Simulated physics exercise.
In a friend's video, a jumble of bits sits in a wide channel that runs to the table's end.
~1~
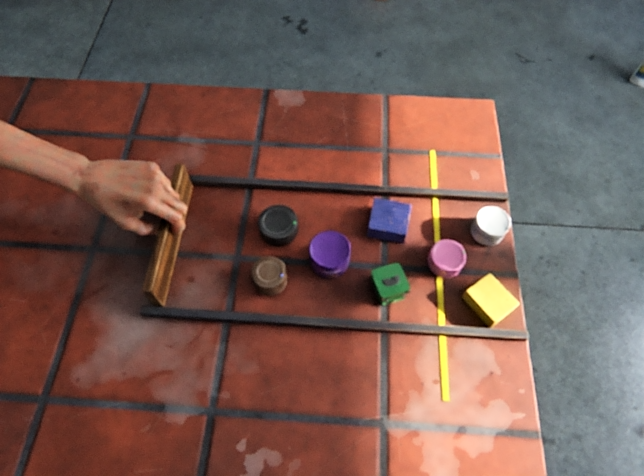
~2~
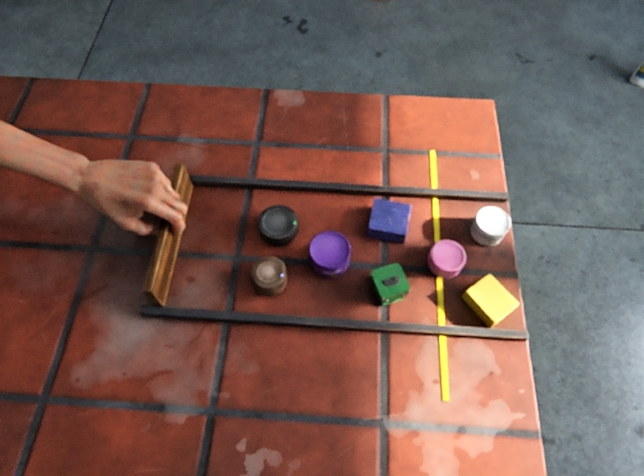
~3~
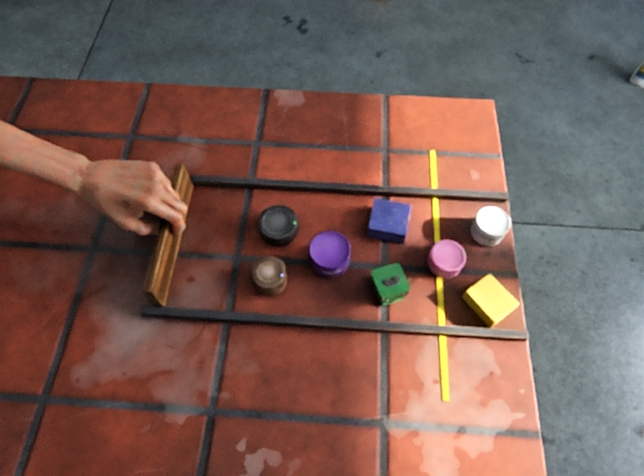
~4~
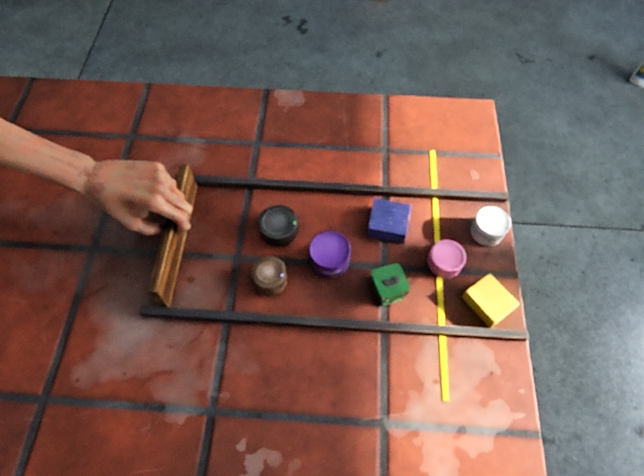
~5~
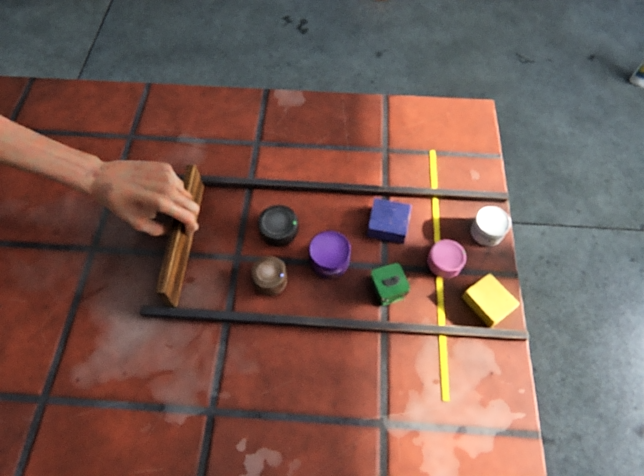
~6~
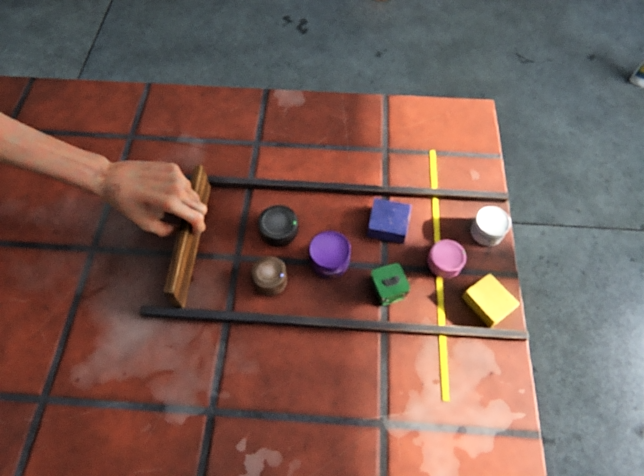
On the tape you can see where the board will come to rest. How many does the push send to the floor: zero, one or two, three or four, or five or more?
Most likely the drop count will come to one or two.
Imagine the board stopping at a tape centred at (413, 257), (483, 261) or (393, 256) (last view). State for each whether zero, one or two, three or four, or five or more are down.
Not one; 5 or more; none at all.
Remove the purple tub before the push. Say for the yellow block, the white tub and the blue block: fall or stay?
I'd say the yellow block does not stay, the white tub stays up, and the blue block stays up.
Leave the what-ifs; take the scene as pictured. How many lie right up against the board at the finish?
The count is 3.
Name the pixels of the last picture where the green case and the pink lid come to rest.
Near (489, 297) and (493, 257).
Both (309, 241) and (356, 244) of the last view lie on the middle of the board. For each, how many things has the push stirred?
At first I count 3, and then 5.
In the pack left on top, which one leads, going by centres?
The yellow block.
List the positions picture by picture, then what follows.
White tub (490, 226); yellow block (490, 300); pink lid (446, 259); board (170, 233); tape (438, 259), in the first picture.
Yellow block (490, 300); board (170, 233), in the second picture.
Pink lid (446, 259); black lid (278, 226), in the third picture.
White tub (490, 227); blue block (389, 221), in the fourth picture.
Yellow block (490, 300); green case (389, 285), in the fifth picture.
White tub (490, 227); yellow block (490, 300); pink lid (446, 259); board (189, 234); tape (438, 259), in the sixth picture.
A little later, none off yet; white tub at rest near (490, 227); yellow block at rest near (490, 300); pink lid at rest near (446, 259).
When it is over, the number that fall off is one or two; down, white tub.
